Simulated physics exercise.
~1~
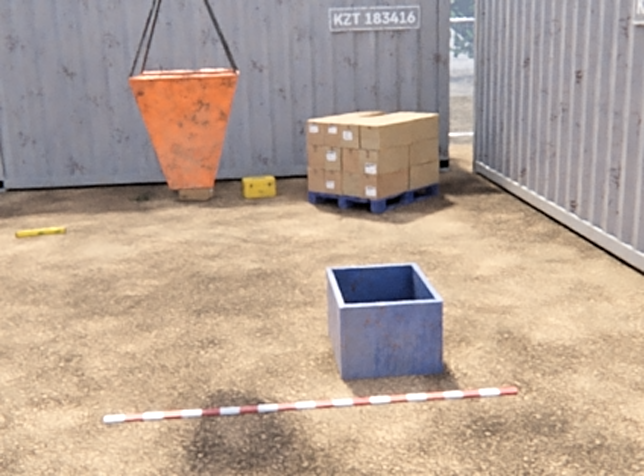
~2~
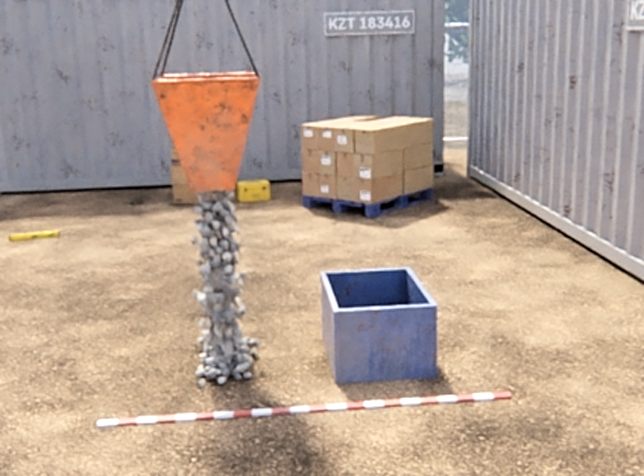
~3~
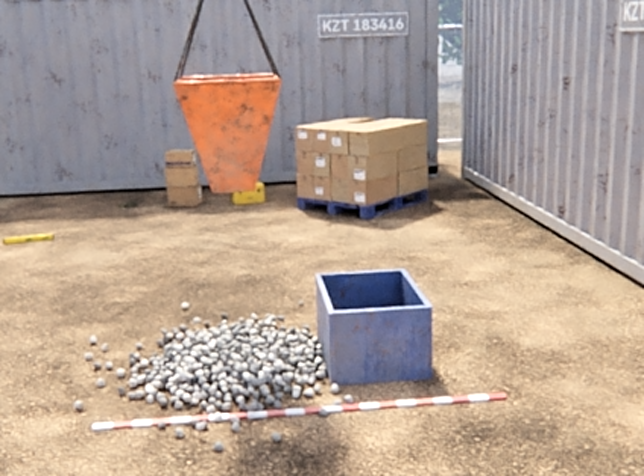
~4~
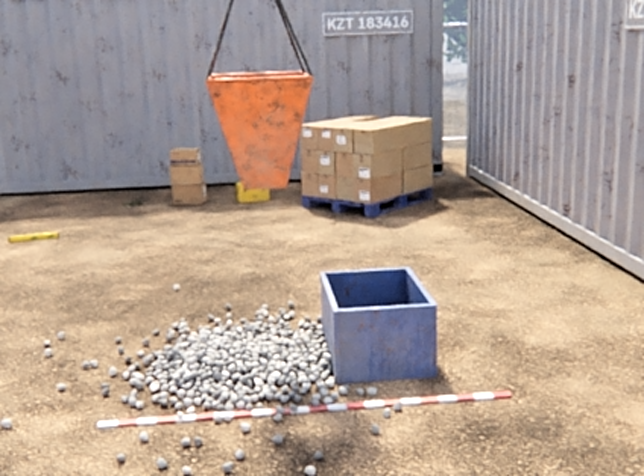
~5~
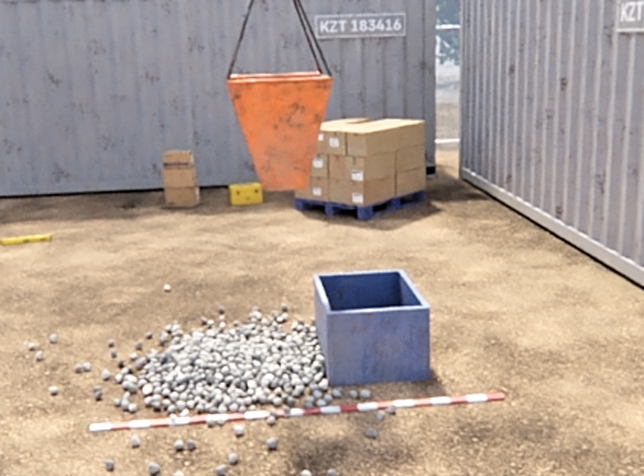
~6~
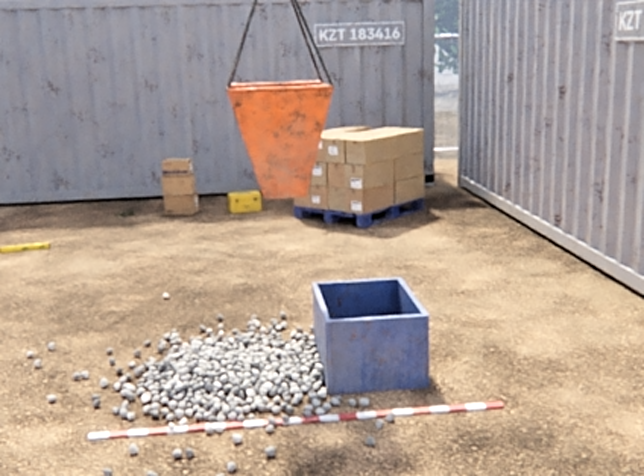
The clip shows an orange skip hanging from cables and moving right as it drops grey rounded stones onto sandy ground. They spread into a low pile left of an open blue bin, with a few scattered near a striped staff, while the emptied skip stops near stacked boxes.
